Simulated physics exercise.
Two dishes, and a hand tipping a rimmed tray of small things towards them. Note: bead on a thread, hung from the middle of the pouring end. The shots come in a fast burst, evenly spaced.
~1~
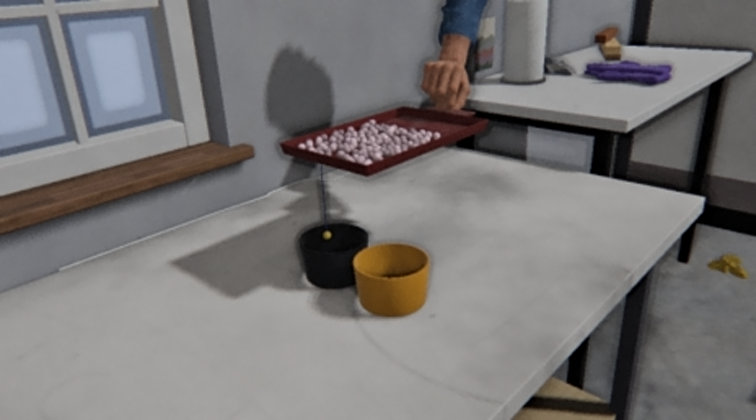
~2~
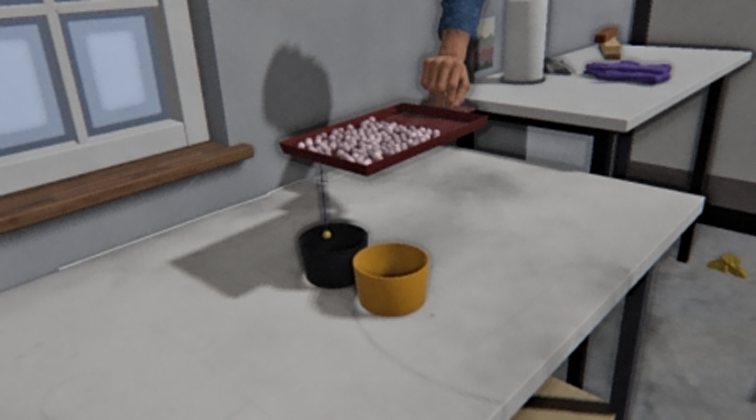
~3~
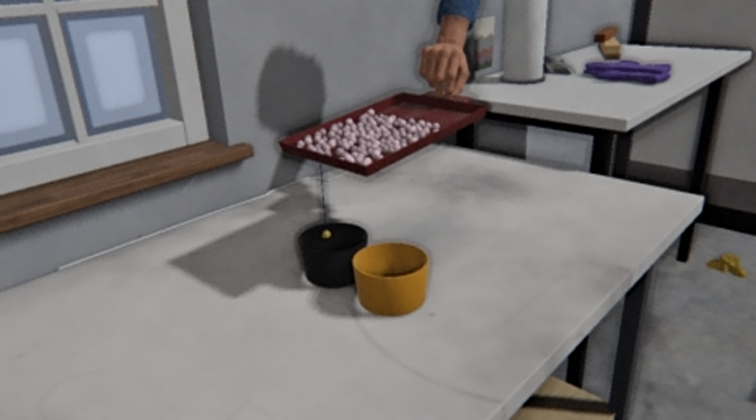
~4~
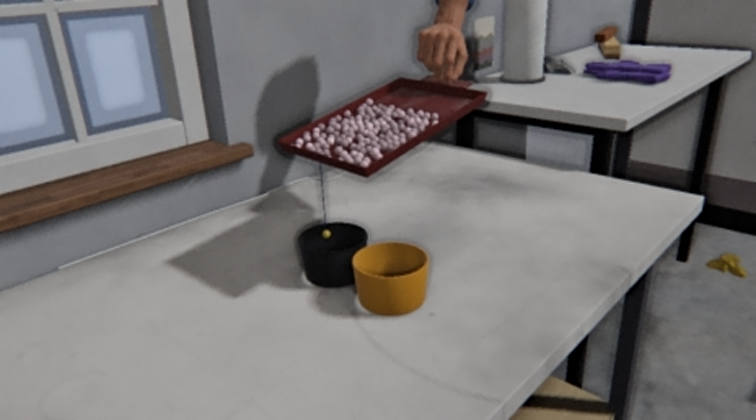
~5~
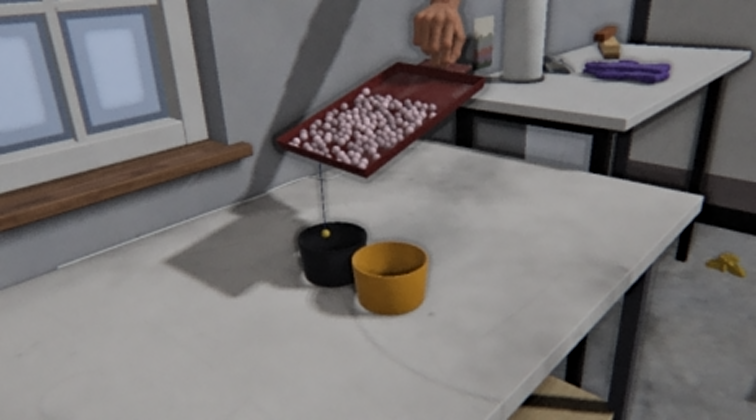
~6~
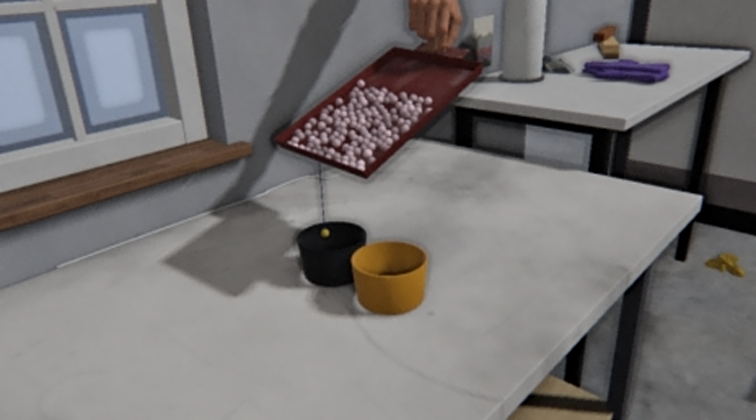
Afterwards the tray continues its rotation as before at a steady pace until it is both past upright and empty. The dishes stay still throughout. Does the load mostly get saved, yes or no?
No, less than half is saved.
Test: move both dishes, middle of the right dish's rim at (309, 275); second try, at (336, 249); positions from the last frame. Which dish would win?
The first time it is the dish to the right, and the second time it is the dish to the right.
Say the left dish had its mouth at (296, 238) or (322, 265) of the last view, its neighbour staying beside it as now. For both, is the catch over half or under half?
The pair would catch the greater share the first time and the greater share the second time.
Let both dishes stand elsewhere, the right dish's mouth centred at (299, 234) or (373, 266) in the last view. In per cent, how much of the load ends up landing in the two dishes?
Roughly 0% first, roughly 50% second.
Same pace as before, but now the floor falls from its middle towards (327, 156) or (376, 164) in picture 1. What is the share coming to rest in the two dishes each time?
About 0 %, then 60 %.
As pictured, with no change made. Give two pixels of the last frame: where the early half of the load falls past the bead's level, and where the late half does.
About (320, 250), and after that about (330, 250).
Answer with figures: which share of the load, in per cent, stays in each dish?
Final share: Left dish at 0 per cent, right dish at 0 per cent.
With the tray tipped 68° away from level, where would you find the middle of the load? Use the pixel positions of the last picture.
Near (331, 153).
Soon after the last picture, tray tipped steeply; most on the tray; a small part outside both; a small part in the air.
A little later, tray tipped past a quarter turn; a stray few on the tray; a stray few in the right dish; a stray few in the left dish; most outside both; a small part in the air.
Later still, tray tipped past a quarter turn; a small part in the right dish; nearly all outside both.
By the end, tray tipped past a quarter turn; a small part in the right dish; none in the left dish; nearly all outside both.
